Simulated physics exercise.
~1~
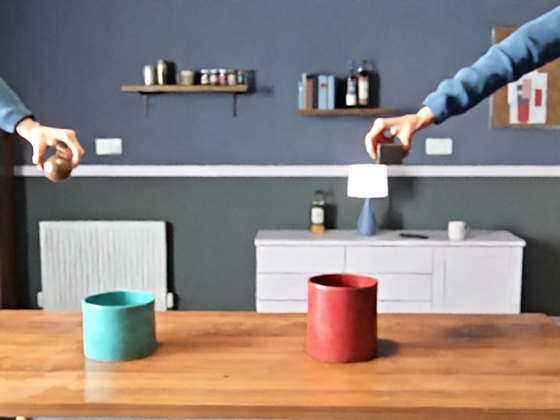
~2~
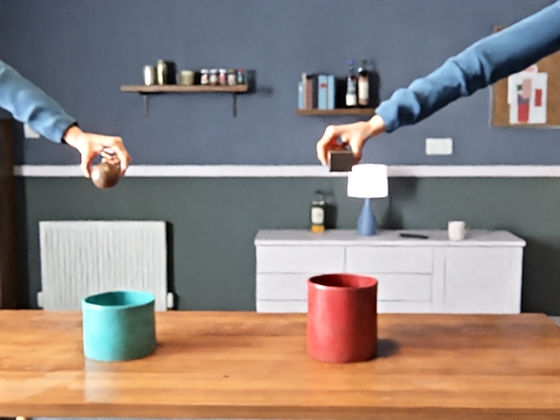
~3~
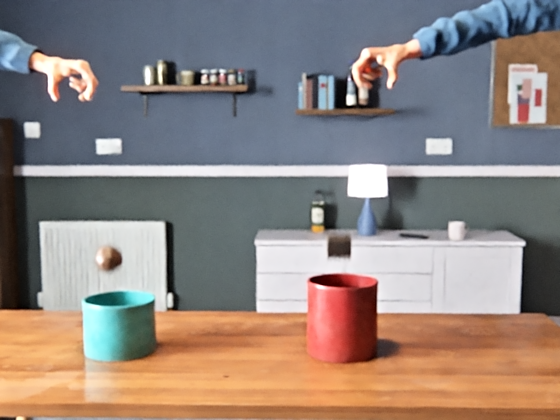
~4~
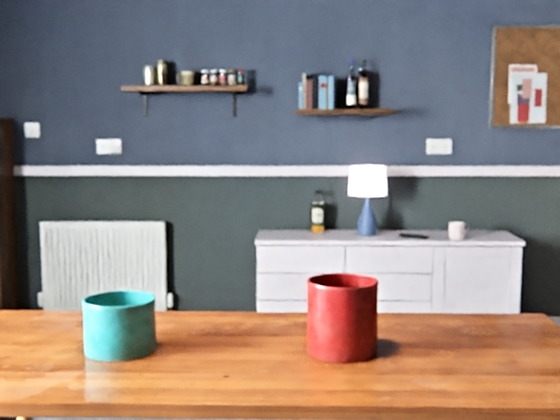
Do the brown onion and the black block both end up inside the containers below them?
Yes, both are caught. The brown onion lands in the teal container and the black block lands in the red one.
